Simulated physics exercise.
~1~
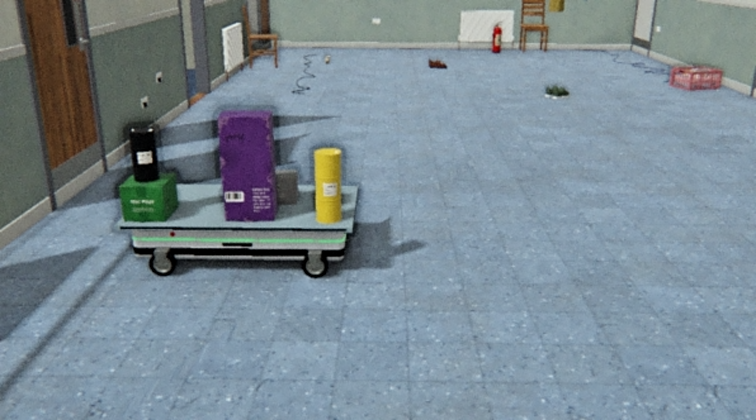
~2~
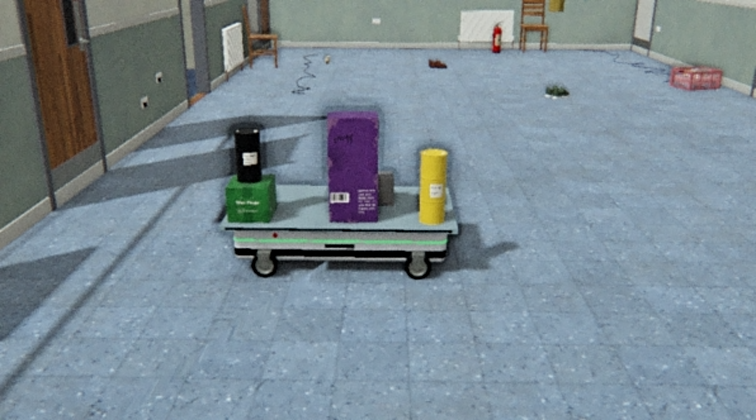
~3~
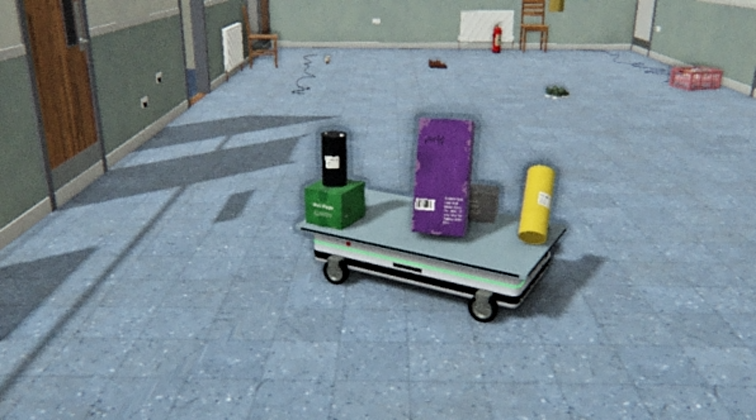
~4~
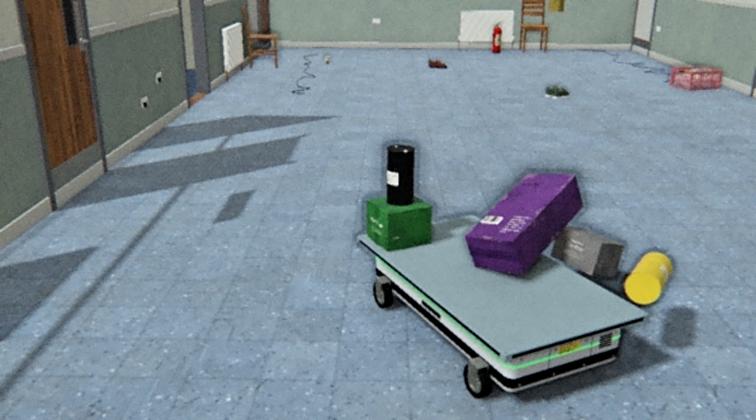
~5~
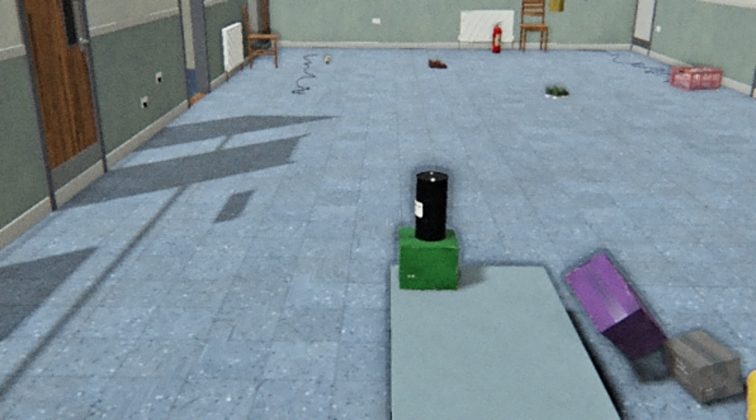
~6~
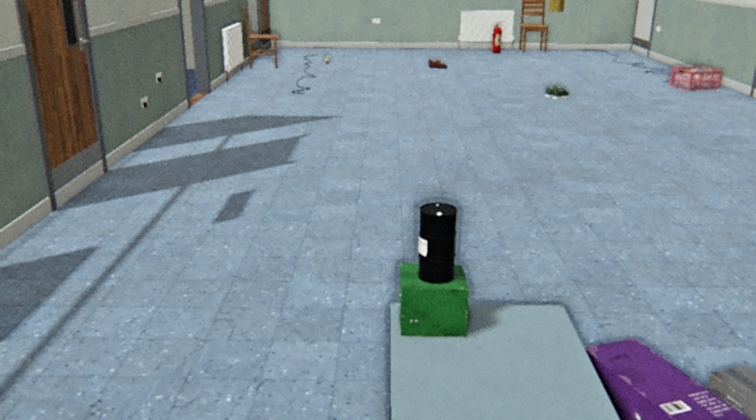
We see a flat cart carrying boxes and canisters roll right across a tiled floor and curve toward the viewer, as the yellow canister, grey box and purple box tip or slide off its side, while the black canister stays upright on the green box aboard.
